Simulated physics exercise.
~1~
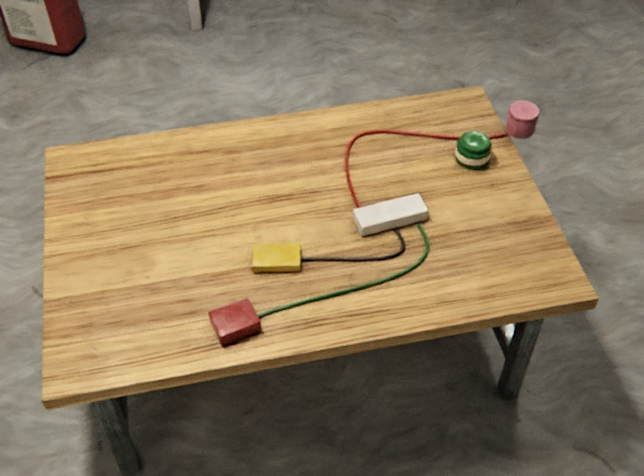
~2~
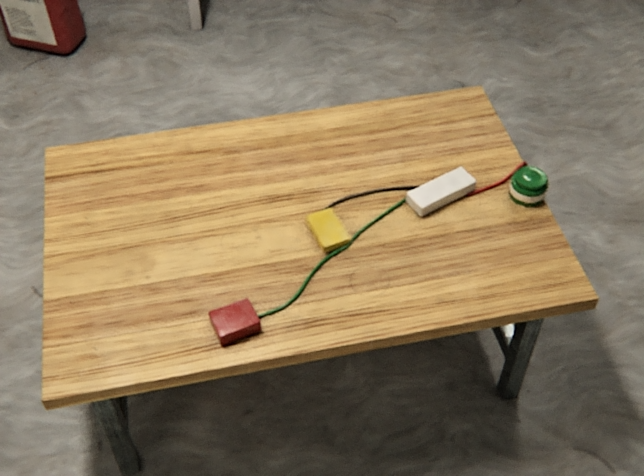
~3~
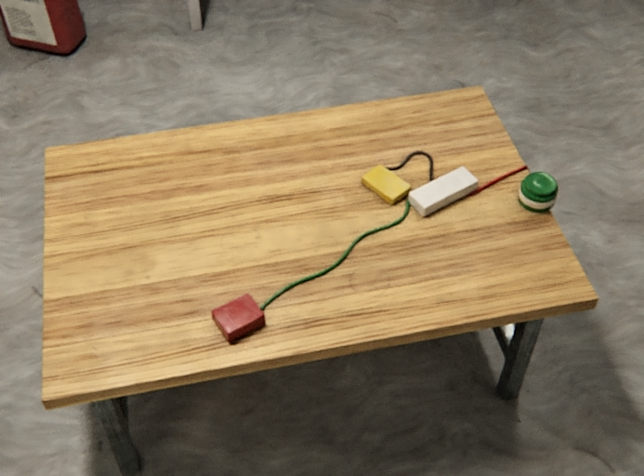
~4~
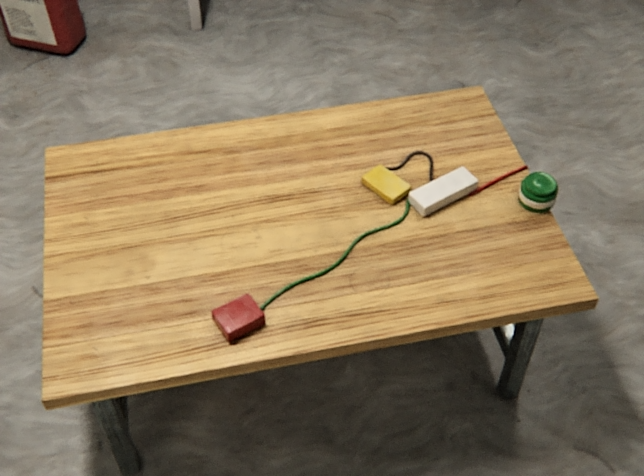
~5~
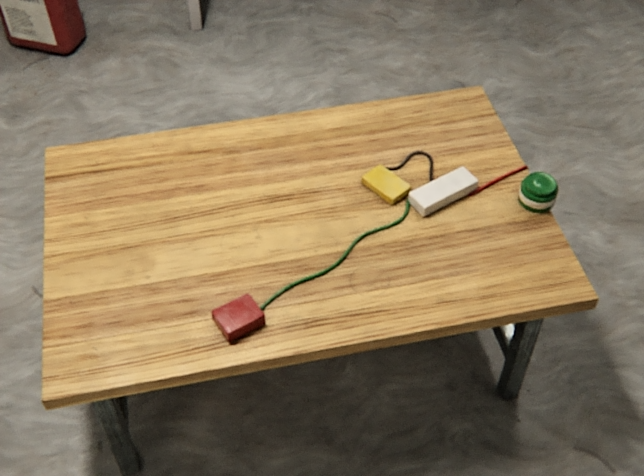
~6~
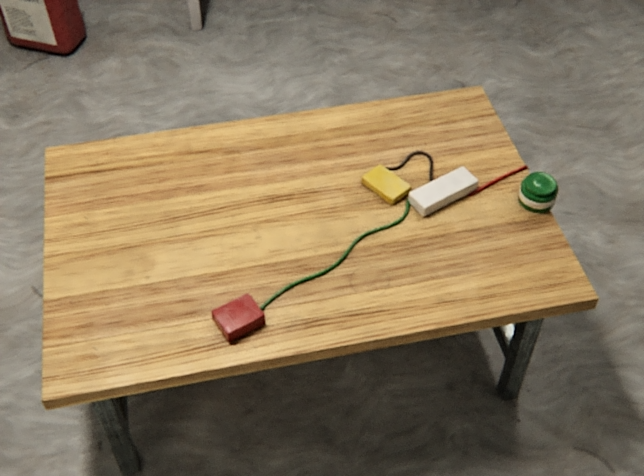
A pink speaker sits at the far right edge of a wooden table, joined by a red cable to a white power strip, with a green jar beside it and a yellow phone and red reader wired on the left. The speaker drops out of sight over the edge, and the strip slides right and upward. The green jar shifts right and down to the table's edge, while the yellow phone travels right and up until it rests beside the strip. The red reader barely moves. Everything then stays still, the red cable stretching to the edge.
